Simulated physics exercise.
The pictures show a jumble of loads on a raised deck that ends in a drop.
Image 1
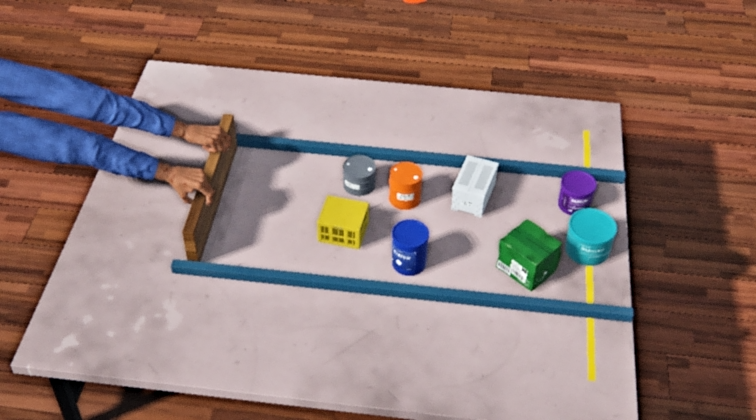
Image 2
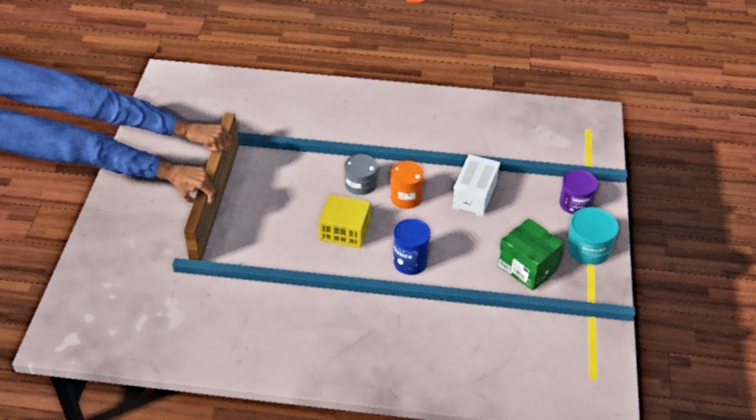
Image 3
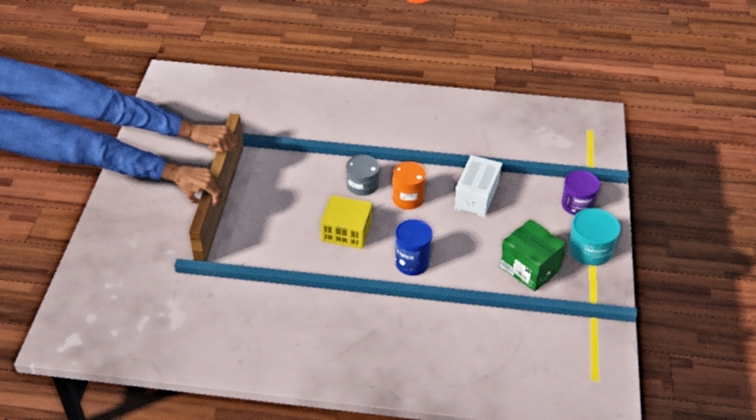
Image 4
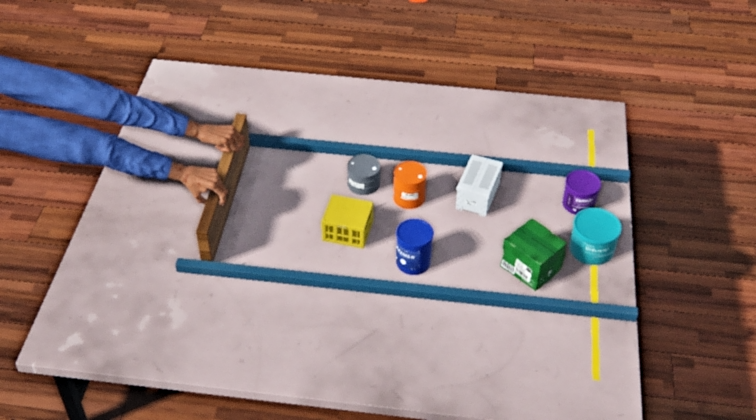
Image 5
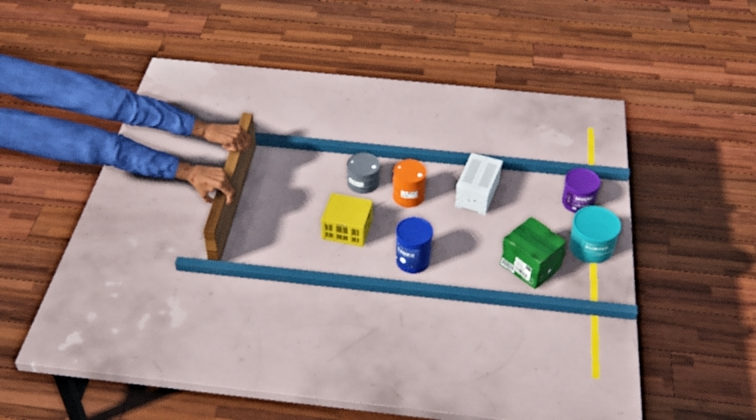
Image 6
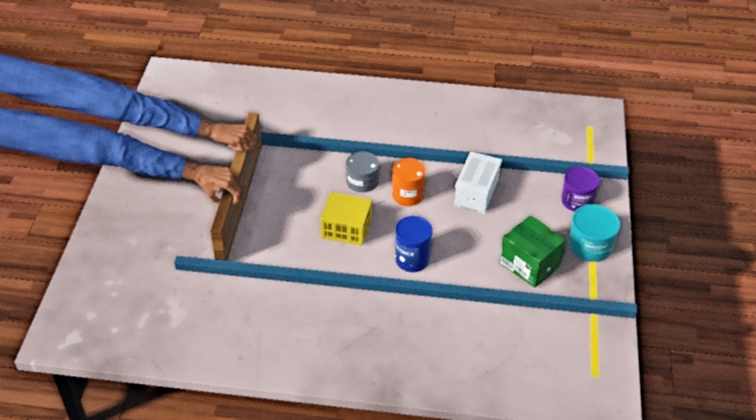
Wooden plank pushed slowly rightward by two blue-sleeved hands between teal rails, nearing a yellow crate among still, colourful containers.
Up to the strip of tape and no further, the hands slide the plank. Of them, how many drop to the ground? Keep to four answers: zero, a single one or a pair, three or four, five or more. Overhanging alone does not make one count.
The answer is three or four.
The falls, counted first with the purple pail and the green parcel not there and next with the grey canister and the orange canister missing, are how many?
First 2, then 3.
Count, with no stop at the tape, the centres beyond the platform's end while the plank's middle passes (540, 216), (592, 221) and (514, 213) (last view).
Counts per position: 0 / 4 / 0.
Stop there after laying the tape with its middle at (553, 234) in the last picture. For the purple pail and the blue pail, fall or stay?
Per object: Purple pail goes; blue pail stays.
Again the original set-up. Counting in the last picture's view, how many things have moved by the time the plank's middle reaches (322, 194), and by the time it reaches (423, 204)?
0 by the first point, 5 by the second.
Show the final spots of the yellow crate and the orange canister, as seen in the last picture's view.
In order, first (616, 243), then (611, 213).
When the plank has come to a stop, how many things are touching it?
Result: 4 in all.
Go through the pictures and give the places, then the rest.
Turquoise pail (590, 238); purple pail (576, 194); green parcel (529, 255); plank (212, 187); tape (589, 242), in the first picture.
Purple pail (578, 193); orange canister (407, 185), in the second picture.
Green parcel (532, 255); yellow crate (347, 222), in the third picture.
Turquoise pail (595, 237); white tote (479, 186), in the fourth picture.
Purple pail (581, 191); plank (232, 186), in the fifth picture.
Turquoise pail (593, 234); purple pail (580, 190); green parcel (532, 251); plank (238, 186); tape (592, 238), in the sixth picture.
Soon after, none off yet; turquoise pail at rest near (593, 234); purple pail at rest near (580, 190); green parcel at rest near (532, 251).
After that, none off yet; turquoise pail displaced a little near (602, 231); purple pail displaced about its own width near (610, 193); green parcel displaced about its own width near (593, 263).
In the end, the number that fall off is three or four; gone, white tote, green parcel, purple pail and turquoise pail.
